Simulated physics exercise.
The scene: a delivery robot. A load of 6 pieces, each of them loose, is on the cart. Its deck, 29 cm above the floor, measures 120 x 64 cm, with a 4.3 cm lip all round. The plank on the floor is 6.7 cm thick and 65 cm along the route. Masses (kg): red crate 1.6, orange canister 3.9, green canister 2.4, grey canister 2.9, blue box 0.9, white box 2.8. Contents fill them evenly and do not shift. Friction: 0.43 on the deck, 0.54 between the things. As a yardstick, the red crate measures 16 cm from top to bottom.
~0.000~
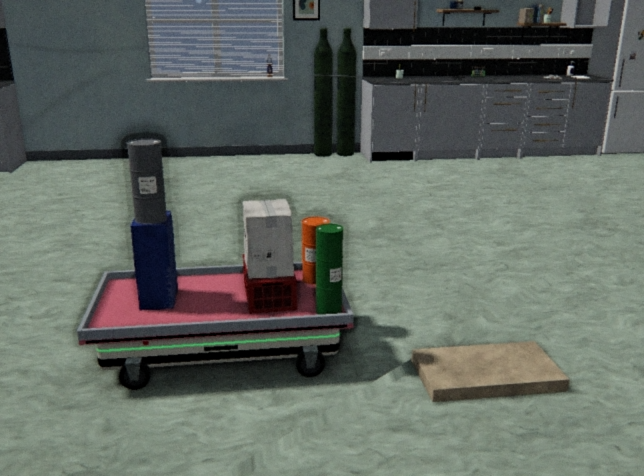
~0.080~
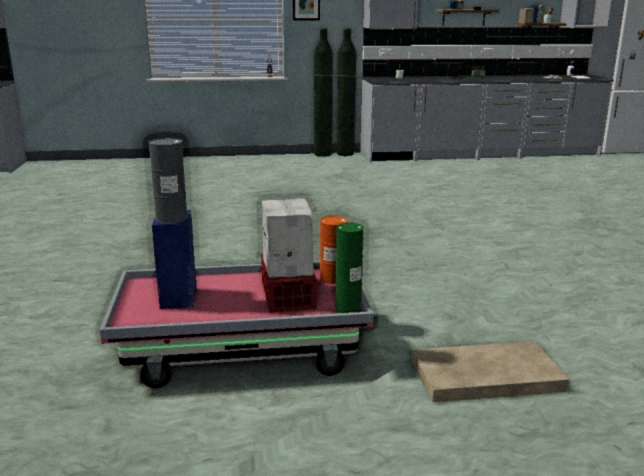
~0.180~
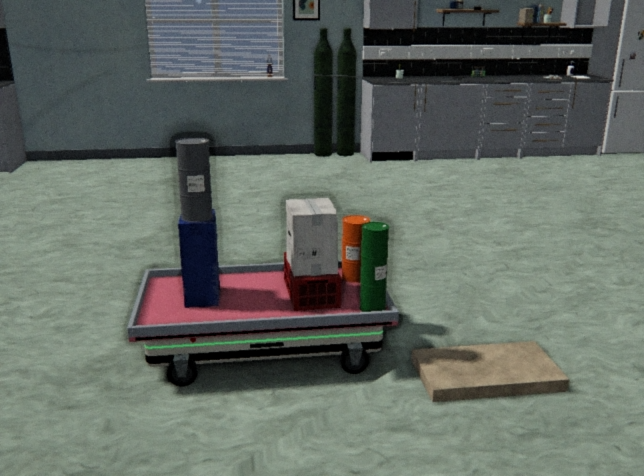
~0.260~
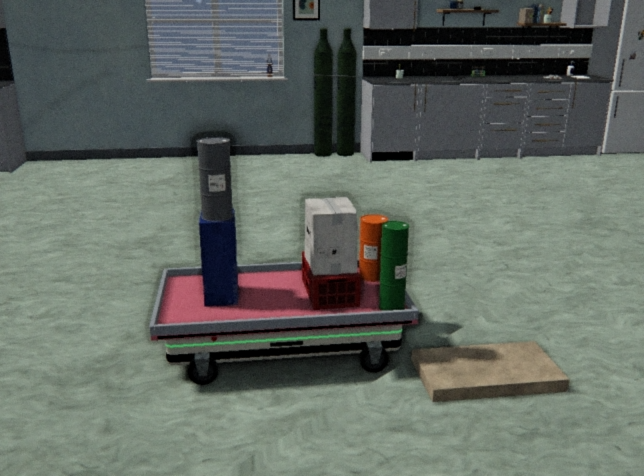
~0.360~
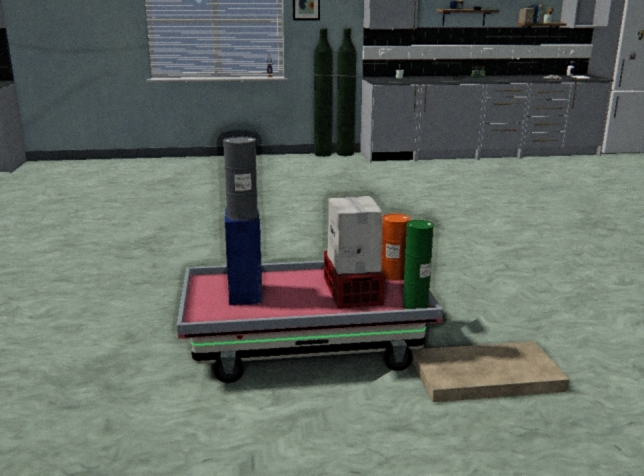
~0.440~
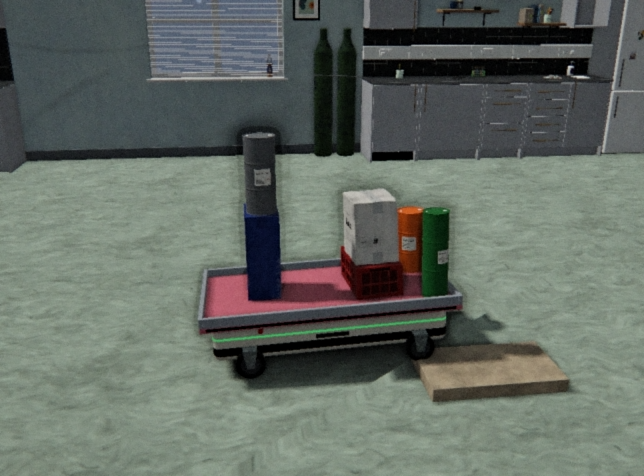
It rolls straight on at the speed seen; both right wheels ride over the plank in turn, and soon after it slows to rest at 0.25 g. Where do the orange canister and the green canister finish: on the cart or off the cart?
The orange canister ends off the deck, the green canister is still aboard.
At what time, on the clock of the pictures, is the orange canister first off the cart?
Near 1.0 s.
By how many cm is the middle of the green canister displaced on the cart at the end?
Some 36 cm.
By 0.94 s, 113 cm covered; green canister tilted 54° near (517, 244); orange canister tilted 44° near (493, 230); white box 12 cm from its spot.
By 1.64 s, 197 cm covered; orange canister now off the cart; green canister on its side; grey canister tilted 7°.
By 2.54 s, 253 cm covered, stopped; green canister on its side; grey canister on its side; blue box tilted 36°.
When it is over (4.4 s), off the cart, orange canister; lying over on the cart, green canister and grey canister; not toppled but over 10 cm from the start, blue box and white box; the last one within 10 cm of the start. In the last view, orange canister near (580, 278).
